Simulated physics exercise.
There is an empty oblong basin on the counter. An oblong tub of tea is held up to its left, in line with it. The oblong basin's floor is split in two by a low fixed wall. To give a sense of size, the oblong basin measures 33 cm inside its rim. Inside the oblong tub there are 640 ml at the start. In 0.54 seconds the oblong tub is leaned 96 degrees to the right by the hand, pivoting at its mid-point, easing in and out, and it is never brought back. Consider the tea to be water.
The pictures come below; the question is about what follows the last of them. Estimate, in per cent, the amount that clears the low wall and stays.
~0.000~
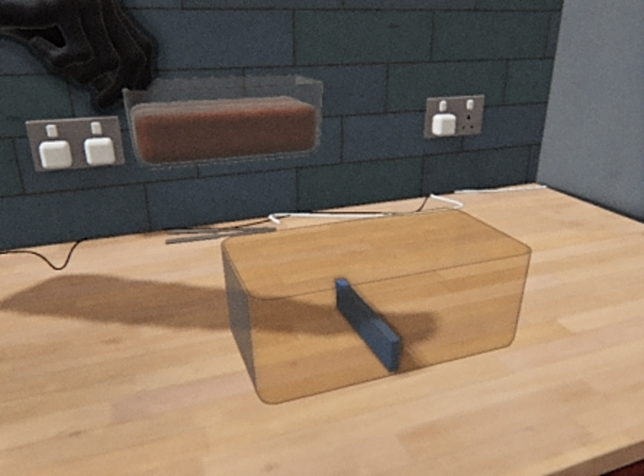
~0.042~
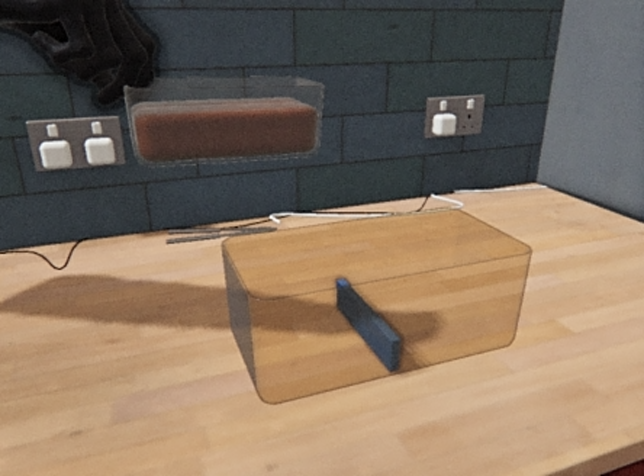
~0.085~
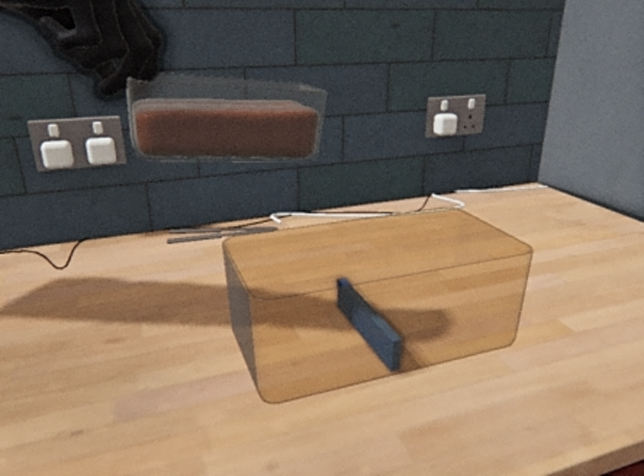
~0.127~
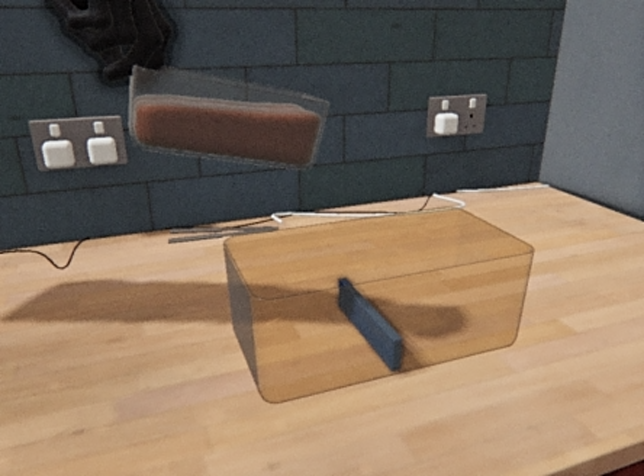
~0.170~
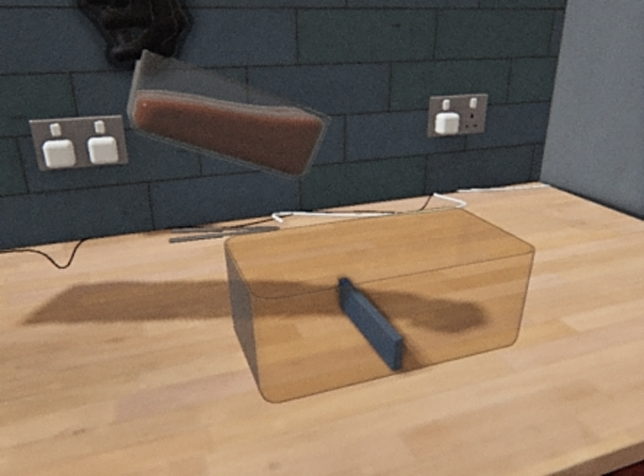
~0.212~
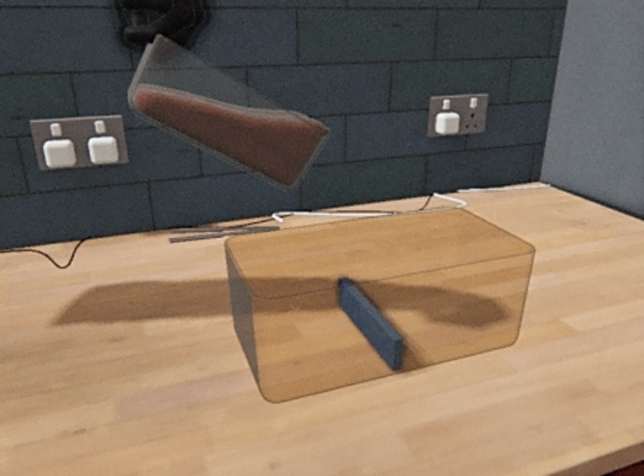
Roughly 28 percent.
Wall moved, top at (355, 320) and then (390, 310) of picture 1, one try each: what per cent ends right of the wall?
Respectively 55 and 15 %.
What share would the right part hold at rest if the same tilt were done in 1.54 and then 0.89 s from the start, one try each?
Respectively about 55 and 45 percent.
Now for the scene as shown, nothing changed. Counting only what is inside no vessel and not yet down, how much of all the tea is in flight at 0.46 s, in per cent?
Around 54 in a hundred.
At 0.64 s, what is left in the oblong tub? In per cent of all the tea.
Roughly 3 per cent.
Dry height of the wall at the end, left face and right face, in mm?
Close to 24 mm left and close to 36 mm right.
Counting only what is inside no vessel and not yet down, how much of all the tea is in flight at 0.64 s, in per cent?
Near 4 per cent, I'd say.
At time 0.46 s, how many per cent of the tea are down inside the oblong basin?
I'd put it near 30 percent.
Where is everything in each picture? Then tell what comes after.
It leans 0°; its right rim is at (308, 81); the tea meets the walls at (130, 111) and (304, 103); the oblong basin's rim runs from (234, 269) to (491, 228); the wall's top is at (365, 308), in the first frame.
It leans 1°; its right rim is at (310, 83); the tea meets the walls at (131, 111) and (305, 103), in the second frame.
It leans 6°; its right rim is at (312, 90); the tea meets the walls at (132, 107) and (306, 106), in the third frame.
It leans 13°; its right rim is at (315, 100); the tea meets the walls at (134, 102) and (308, 109), in the fourth frame.
It leans 22°; its right rim is at (316, 114); the tea meets the walls at (133, 97) and (311, 113), in the fifth frame.
It leans 32°; its right rim is at (314, 131); the tea meets the walls at (132, 91) and (311, 119); 1 per cent is over the edge, in the sixth frame.
After 0.46 s the tilt is 91° and 15 per cent is still to pour, 27 is left of the wall and 3 right of it.
After 0.64 s the tilt is 96° and 3 per cent is still to pour, 67 is left of the wall and 27 right of it.
After 0.83 s the tilt is 96° and 1 per cent is still to pour, 68 is left of the wall and 27 right of it.
After 1.04 s the tilt is 96° and 0 per cent is still to pour, 70 is left of the wall and 27 right of it.
In the end 70 per cent lies left of the wall, 28 right of it and 2 outside.
